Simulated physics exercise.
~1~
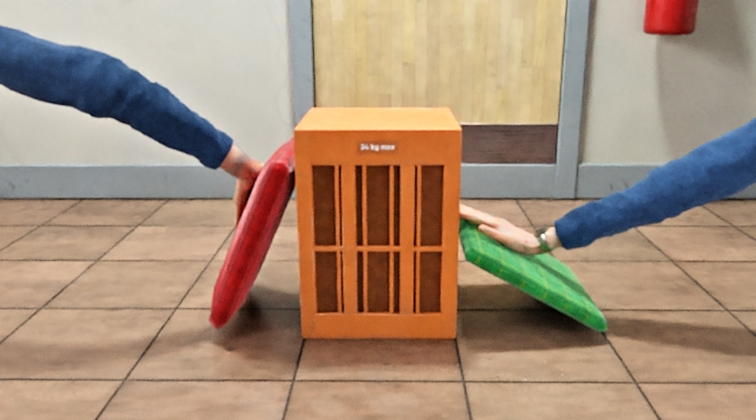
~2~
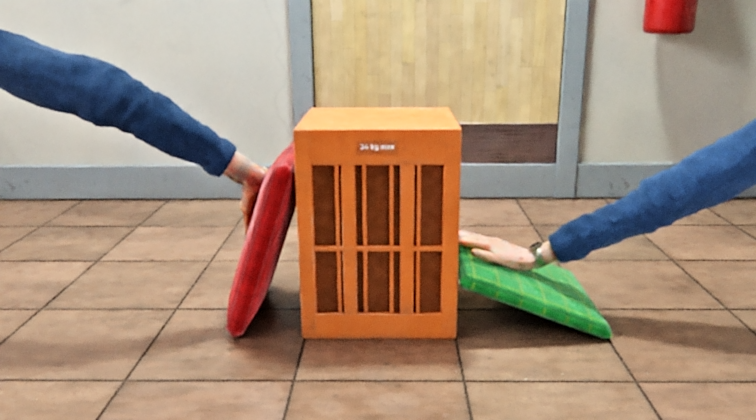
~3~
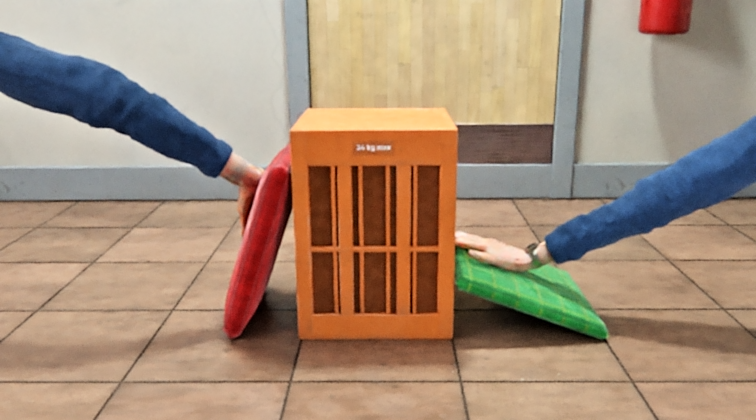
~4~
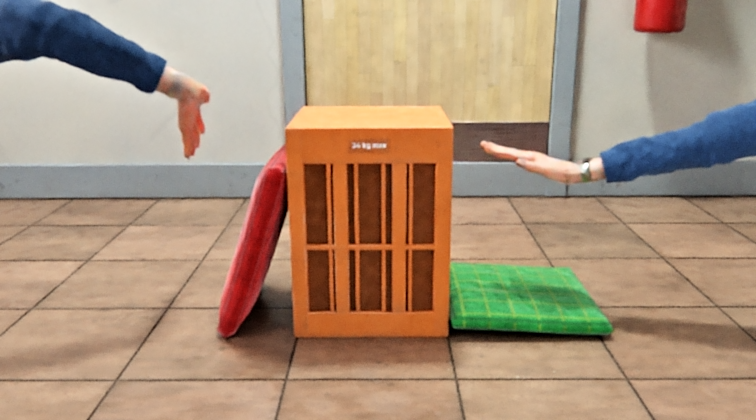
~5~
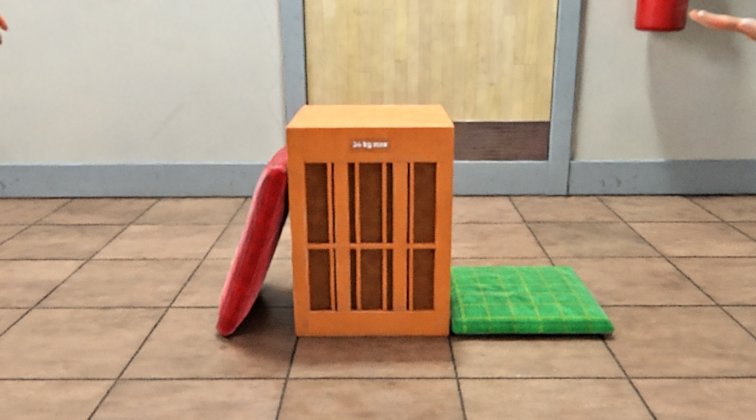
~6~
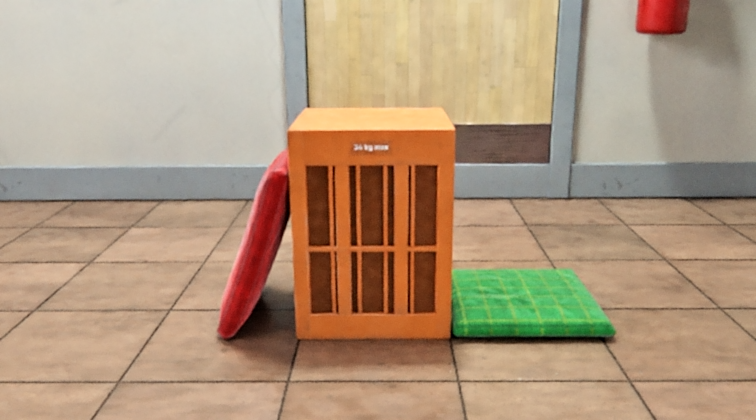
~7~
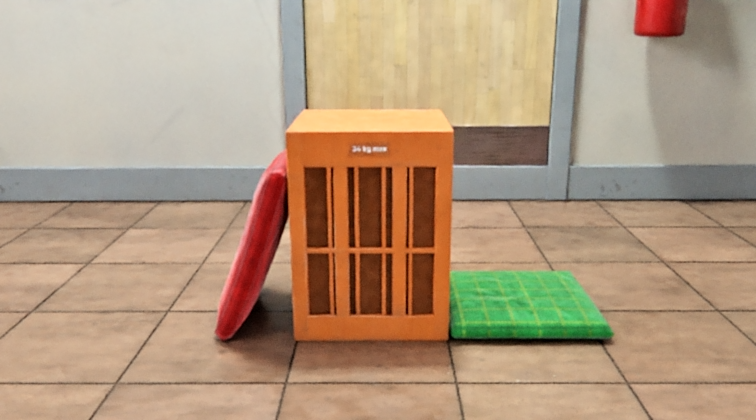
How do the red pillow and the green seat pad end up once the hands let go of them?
The red pillow keeps leaning against the left side of the crate. The green seat pad slips down and lies flat on the floor to the right.
A green seat pad and a red pillow are held by two hands against opposite sides of an orange crate on a tiled floor. The pad, on the right, sinks a little lower under its hand, while the foot of the pillow on the left shifts slightly toward the crate. Both hands then let go and draw back, and the pad drops flat onto the floor beside the crate. The arms leave the view, and the crate stays where it is. At the end, the red pillow still leans against the left side and the green pad lies flat on the right.
